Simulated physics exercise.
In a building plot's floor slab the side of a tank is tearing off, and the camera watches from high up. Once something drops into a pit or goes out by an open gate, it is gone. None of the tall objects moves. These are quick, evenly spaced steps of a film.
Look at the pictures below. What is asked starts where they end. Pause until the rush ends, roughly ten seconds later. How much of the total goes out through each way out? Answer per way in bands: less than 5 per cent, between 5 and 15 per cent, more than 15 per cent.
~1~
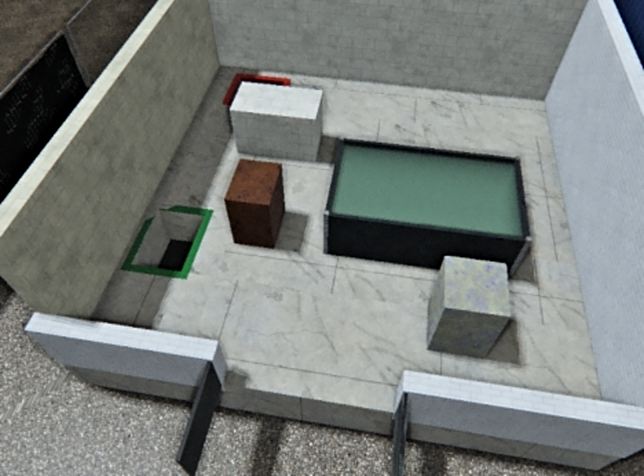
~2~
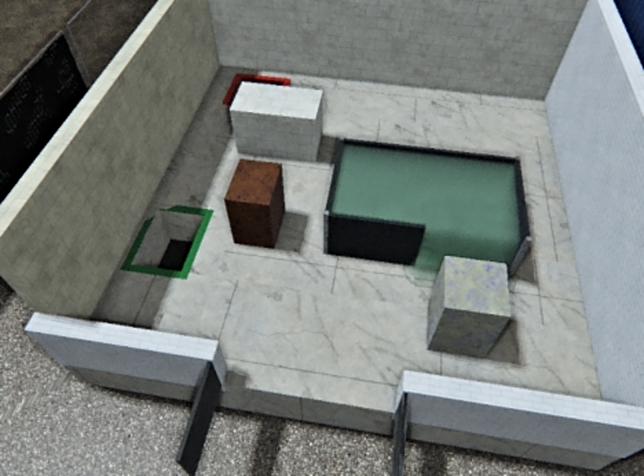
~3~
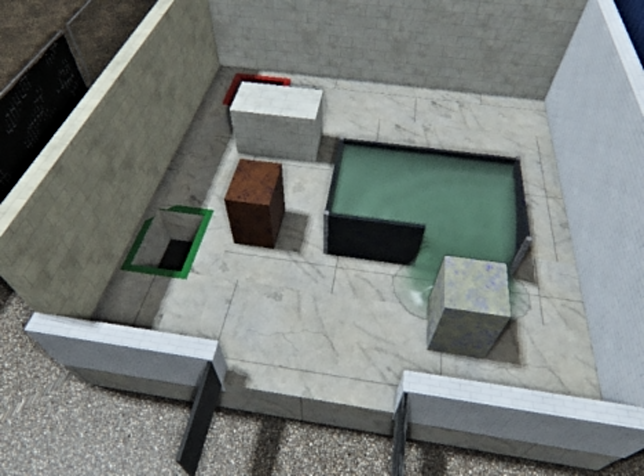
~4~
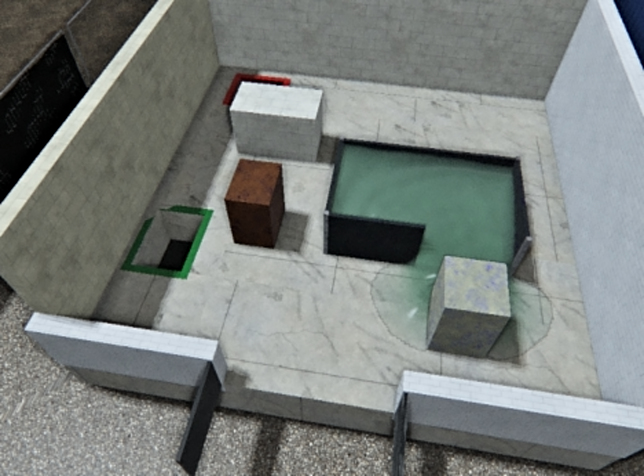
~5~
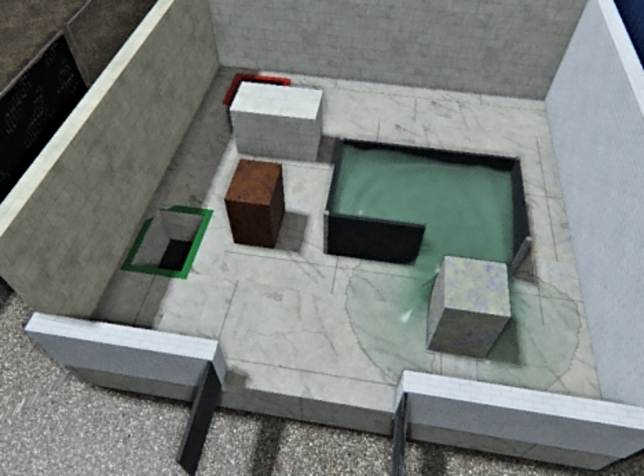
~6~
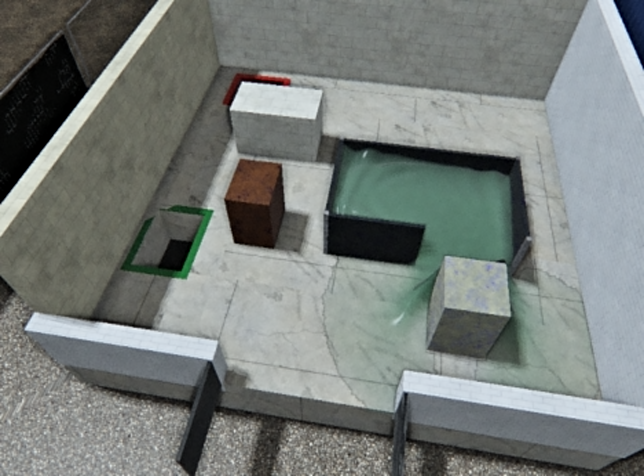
Going out through each: The gate, more than 15 per cent; the green pit, more than 15 per cent; the red pit, less than 5 per cent.
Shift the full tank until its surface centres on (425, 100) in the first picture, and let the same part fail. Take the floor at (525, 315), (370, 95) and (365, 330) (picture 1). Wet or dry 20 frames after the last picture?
Spot 1 wetted, spot 2 unwetted, and spot 3 wetted.
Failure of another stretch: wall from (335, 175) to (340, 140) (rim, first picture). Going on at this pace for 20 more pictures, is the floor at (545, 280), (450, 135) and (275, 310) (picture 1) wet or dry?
Result, in sequence: Untouched by the flood; untouched by the flood; inundated.
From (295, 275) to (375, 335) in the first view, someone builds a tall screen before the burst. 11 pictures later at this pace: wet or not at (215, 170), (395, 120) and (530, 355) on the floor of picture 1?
In that order: No water, not flooded, under water.
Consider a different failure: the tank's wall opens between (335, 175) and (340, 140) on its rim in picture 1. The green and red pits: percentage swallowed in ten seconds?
The green pit gets 30 per cent and the red pit 14 per cent.
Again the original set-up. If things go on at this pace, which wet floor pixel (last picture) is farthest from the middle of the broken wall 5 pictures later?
The wet point farthest out is around (234, 367).
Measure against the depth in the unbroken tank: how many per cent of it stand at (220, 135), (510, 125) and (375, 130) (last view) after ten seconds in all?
Readings in sequence: 2, 8, 2 percent.
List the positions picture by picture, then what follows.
Still water in the open tank at (426, 189), in the first picture.
Water pours out at (464, 259) and has run to (411, 274), in the second picture.
The front is at (405, 300), out from the gap at (464, 259), in the third picture.
Water pours out at (463, 260) and has run to (403, 334), in the fourth picture.
The front is at a hidden place, out from the gap at (463, 261), in the fifth picture.
Water pours out at (463, 260) and has run to a hidden place, in the sixth picture.
A moment on, water covers 25 % of the floor; the gate 2 %, the green pit 0 %, the red pit 0 %.
Next, water covers 40 % of the floor; the gate 5 %, the green pit 0 %, the red pit 0 %.
Then, water covers 50 % of the floor; the gate 9 %, the green pit 2 %, the red pit 0 %.
Later, water covers 60 % of the floor; the gate 15 %, the green pit 13 %, the red pit 0 %.
In the end, water covers 85 % of the floor; the gate 20 %, the green pit 25 %, the red pit 0 %.
